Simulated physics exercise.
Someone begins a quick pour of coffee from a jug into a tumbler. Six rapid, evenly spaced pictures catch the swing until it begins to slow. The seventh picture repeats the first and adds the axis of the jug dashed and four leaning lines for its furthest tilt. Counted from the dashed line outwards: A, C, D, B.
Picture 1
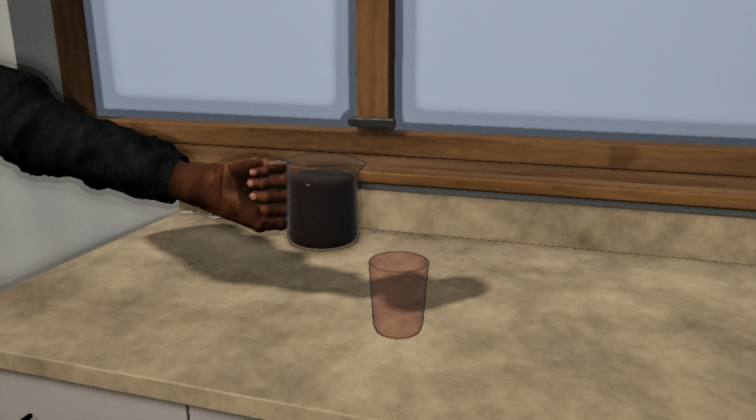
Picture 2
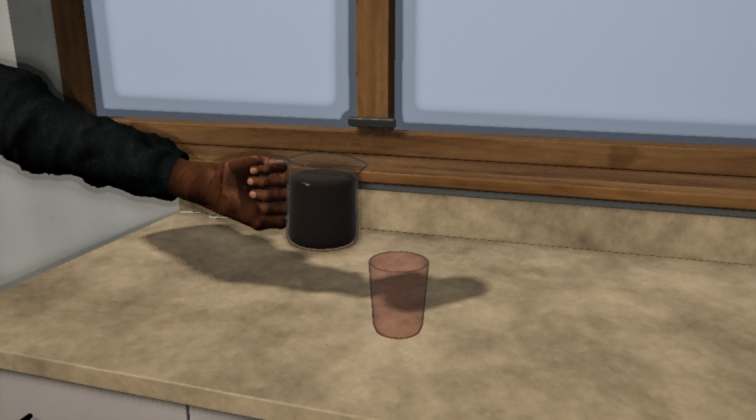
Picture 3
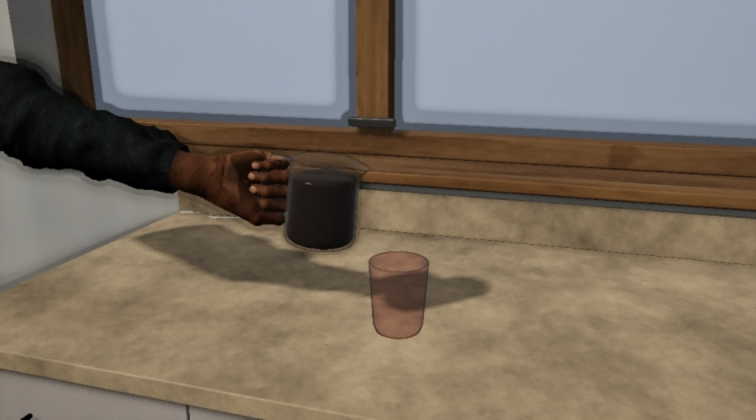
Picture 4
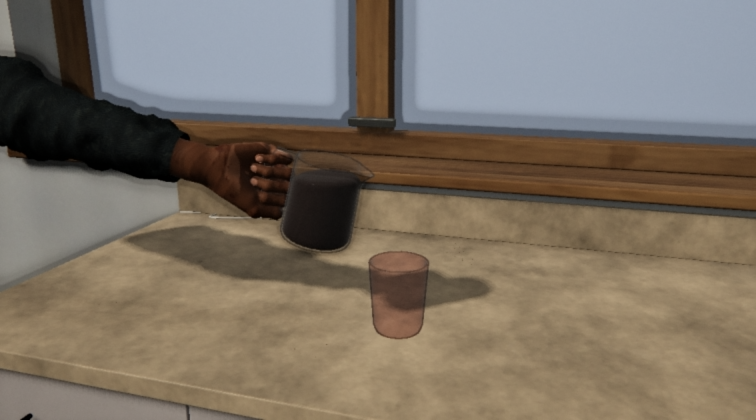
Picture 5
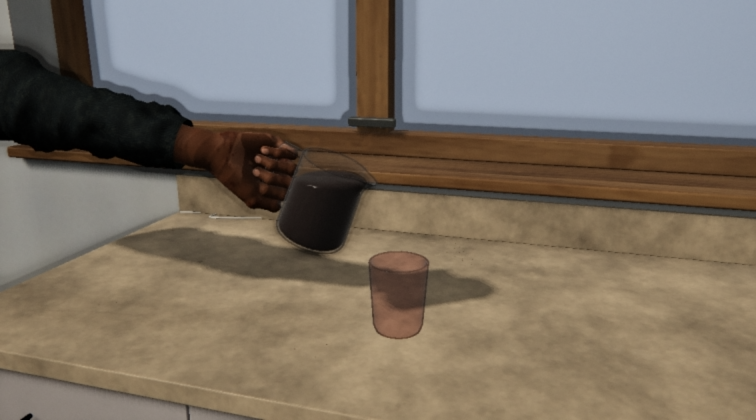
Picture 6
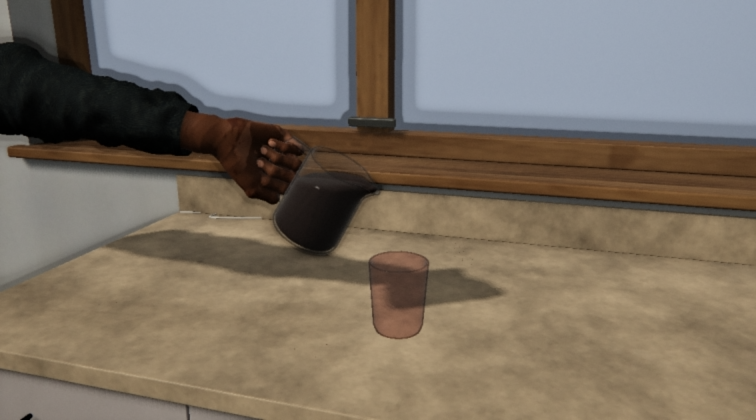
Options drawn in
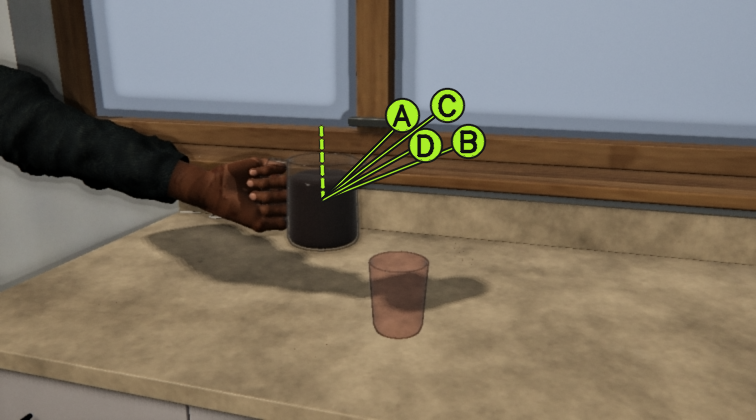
A kitchen countertop of mottled beige stone sits beneath a wood-framed window, seen from slightly above by a still camera. At left, a hand extending from a dark sleeve is at a clear jug of very dark liquid, with an empty-looking, pinkish translucent tumbler standing nearer, slightly right. The jug starts upright, then the hand tilts it steadily rightward, the liquid shifting toward its lip.
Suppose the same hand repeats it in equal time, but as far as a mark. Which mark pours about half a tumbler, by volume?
Best: D.
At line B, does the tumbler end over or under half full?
Over.
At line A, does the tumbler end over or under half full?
Under half.
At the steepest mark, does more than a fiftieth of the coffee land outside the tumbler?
No.
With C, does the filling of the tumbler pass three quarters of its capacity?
No.
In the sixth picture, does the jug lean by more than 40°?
No.
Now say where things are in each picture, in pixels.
Upright, lip at (365, 164); rim of the tumbler round (399, 261); nothing has left yet.
Upright, lip at (366, 165); nothing has left yet.
Tipped about 6°, lip at (369, 169); nothing has left yet.
Tipped about 13°, lip at (373, 176); nothing has left yet.
Tipped about 21°, lip at (376, 184); nothing has left yet.
Tipped about 30°, lip at (378, 193); nothing has left yet.
On the marked copy, A at (393, 130); B at (452, 148); C at (434, 115); D at (408, 151).
If A is chosen, the tumbler ends with about 23 % of what it can hold.
If B is chosen, the tumbler ends with about 67 % of what it can hold.
If C is chosen, the tumbler ends with about 34 % of what it can hold.
If D is chosen, the tumbler ends with about 49 % of what it can hold.
